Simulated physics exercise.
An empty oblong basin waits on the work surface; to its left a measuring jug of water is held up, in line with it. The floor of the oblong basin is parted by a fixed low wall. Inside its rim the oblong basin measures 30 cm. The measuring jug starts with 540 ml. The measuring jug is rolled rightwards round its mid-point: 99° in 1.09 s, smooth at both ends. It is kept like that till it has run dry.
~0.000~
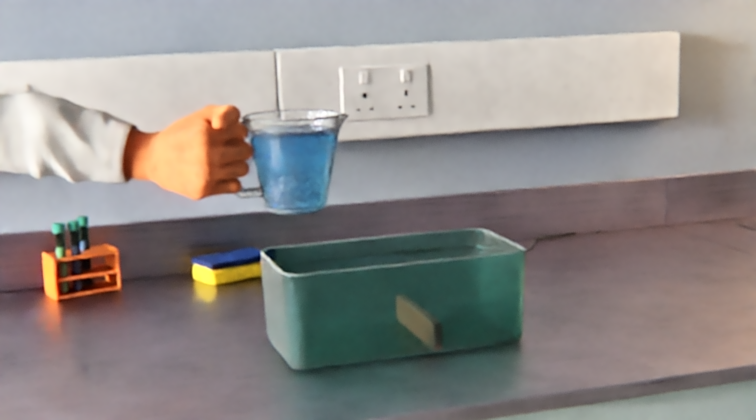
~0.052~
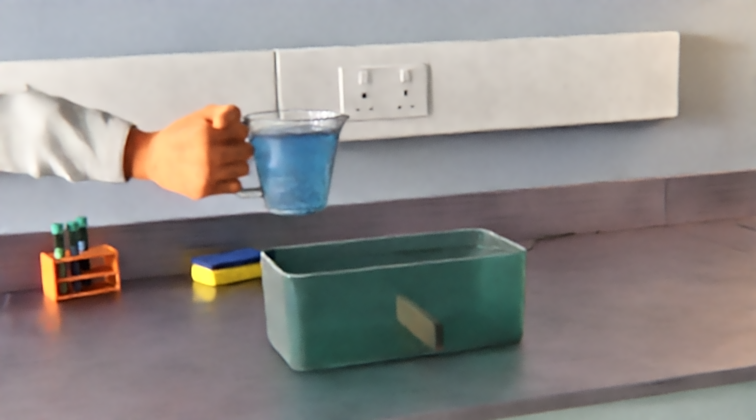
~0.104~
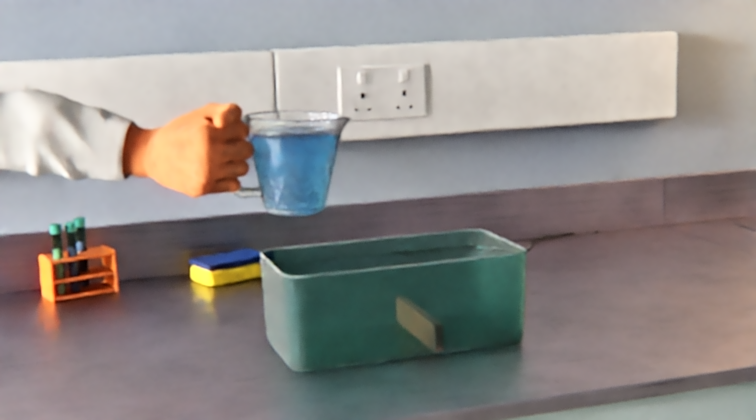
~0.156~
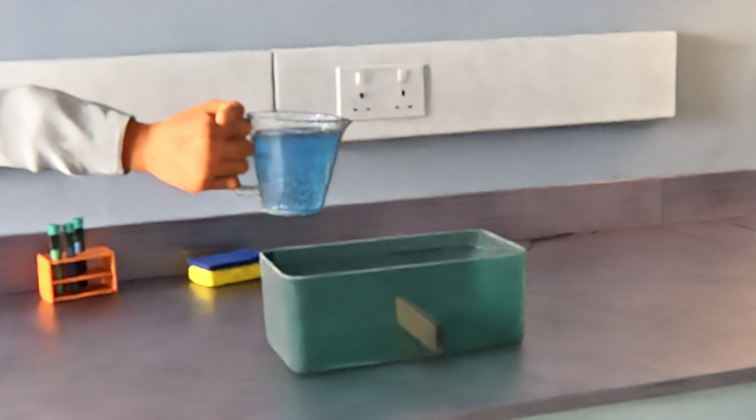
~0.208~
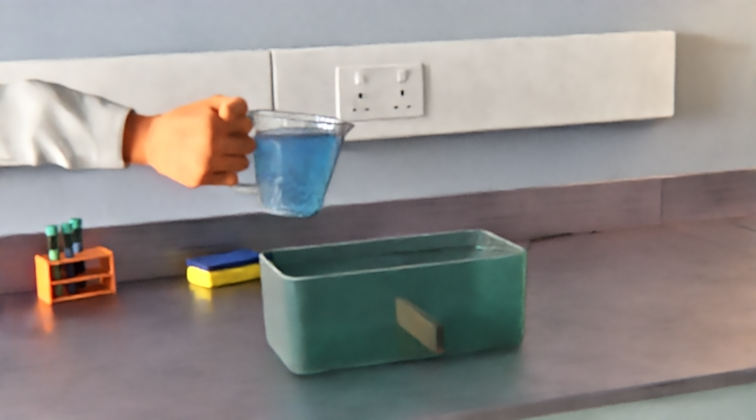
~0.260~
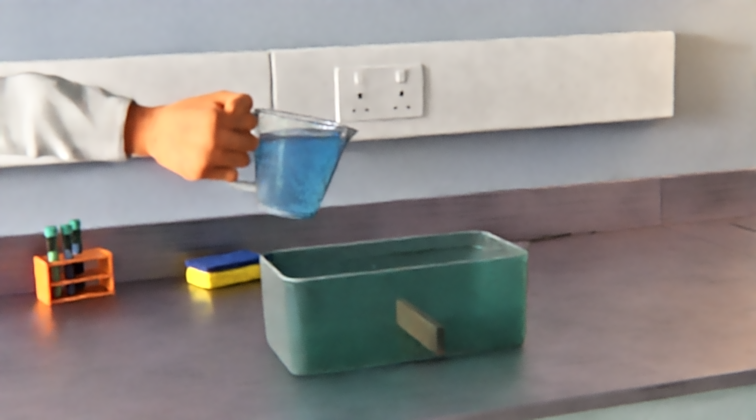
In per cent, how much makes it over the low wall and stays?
About 28 per cent.
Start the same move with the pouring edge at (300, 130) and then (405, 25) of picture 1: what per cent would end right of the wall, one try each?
In turn about 10 and 55 per cent.
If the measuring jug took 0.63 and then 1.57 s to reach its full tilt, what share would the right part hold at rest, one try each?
First 20, then 35 per cent.
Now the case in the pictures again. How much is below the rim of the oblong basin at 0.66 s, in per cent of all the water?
Near 10 in a hundred.
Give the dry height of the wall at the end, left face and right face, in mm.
Some 18 mm on the left and 24 mm on the right.
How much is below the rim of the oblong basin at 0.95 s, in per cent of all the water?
Near 68 in a hundred.
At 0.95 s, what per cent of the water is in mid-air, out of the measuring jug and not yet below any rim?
Some 14 per cent.
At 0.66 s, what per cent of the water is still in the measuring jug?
About 70 per cent.
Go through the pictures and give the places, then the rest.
The first picture shows tilt 0°; pouring edge (348, 113); surface from (249, 133) to (334, 127); the oblong basin's rim runs from (272, 264) to (504, 240); the wall's top is at (418, 309).
The second picture shows tilt 1°; pouring edge (349, 114); surface from (249, 134) to (335, 127).
The third picture shows tilt 2°; pouring edge (350, 116); surface from (251, 133) to (335, 129).
The fourth picture shows tilt 5°; pouring edge (352, 119); surface from (252, 133) to (338, 130).
The fifth picture shows tilt 9°; pouring edge (354, 123); surface from (254, 134) to (341, 131).
The sixth picture shows tilt 13°; pouring edge (358, 129); surface from (257, 136) to (346, 132).
By 0.66 s the tilt is 65° and 71 per cent is still to pour, 7 is left of the wall and 3 right of it.
By 0.95 s the tilt is 95° and 18 per cent is still to pour, 43 is left of the wall and 25 right of it.
By 1.26 s the tilt is 99° and 0 per cent is still to pour, 70 is left of the wall and 27 right of it.
By 1.59 s the tilt is 99° and 0 per cent is still to pour, 71 is left of the wall and 28 right of it.
At rest 71 per cent lies left of the wall, 28 right of it and 1 outside.
